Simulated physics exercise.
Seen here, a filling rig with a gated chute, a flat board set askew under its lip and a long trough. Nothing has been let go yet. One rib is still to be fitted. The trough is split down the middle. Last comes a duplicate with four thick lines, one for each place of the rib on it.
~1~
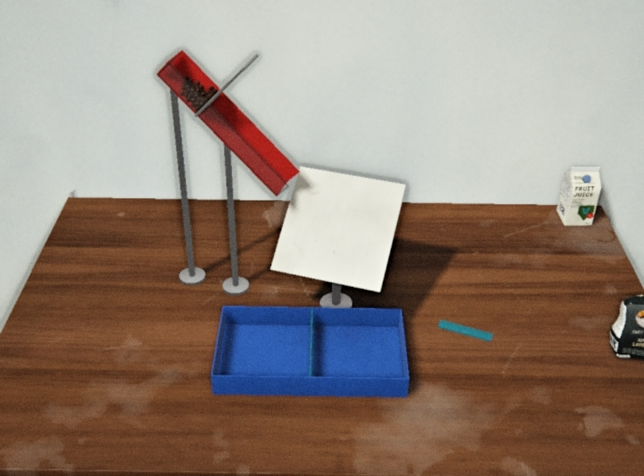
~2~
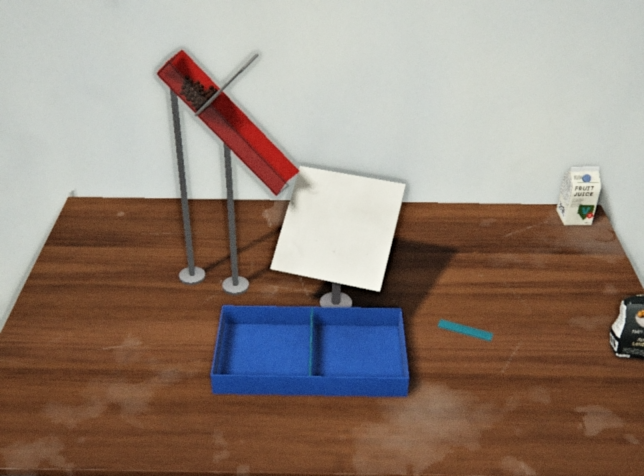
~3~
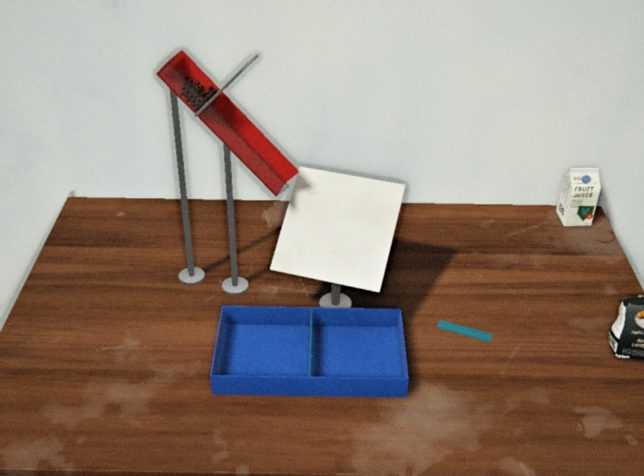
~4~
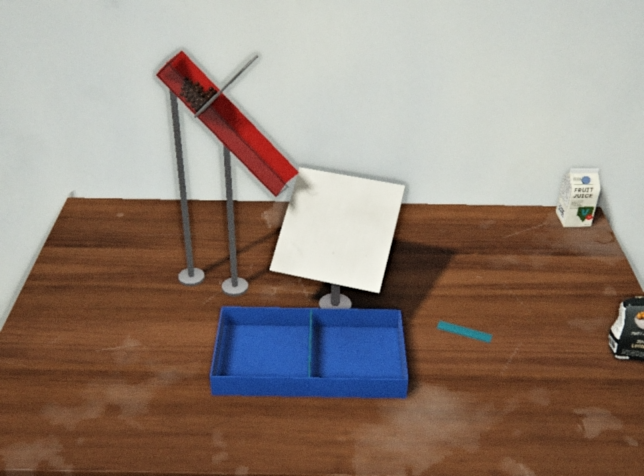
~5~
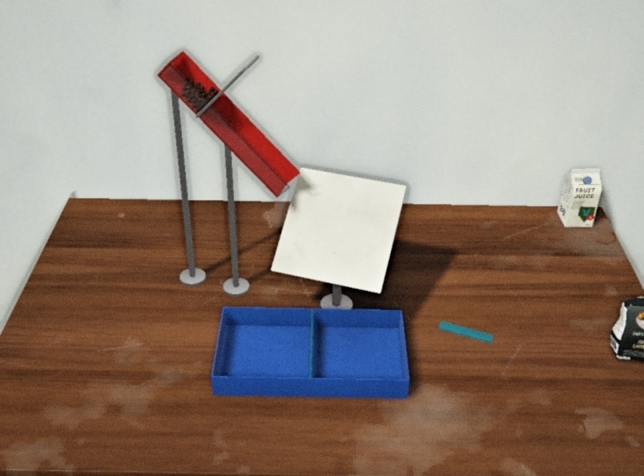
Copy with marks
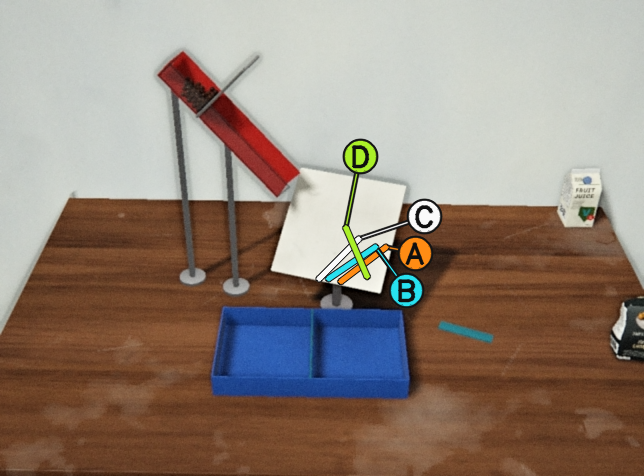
A brown wooden table against a pale wall is seen from the front and slightly above. A red chute on two grey stands slopes down rightward, small dark balls bunched behind its gate, above a tilted white board and a blue trough split in two, with a teal strip and two cartons to the right. Nothing visibly moves apart from a barely perceptible jitter of the view.
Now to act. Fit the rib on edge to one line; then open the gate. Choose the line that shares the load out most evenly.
The best line is A.
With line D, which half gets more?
Right.
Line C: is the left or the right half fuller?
Left.
On the marked copy, line A from (386, 247) to (340, 281); line B from (375, 246) to (328, 278); line C from (358, 238) to (319, 278); line D from (345, 227) to (367, 276).
With A, of what is caught, about half in the left half, about half in the right.
With B, of what is caught, most in the left half, a small part in the right.
With C, of what is caught, nearly all in the left half, a small part in the right.
With D, of what is caught, a small part in the left half, nearly all in the right.
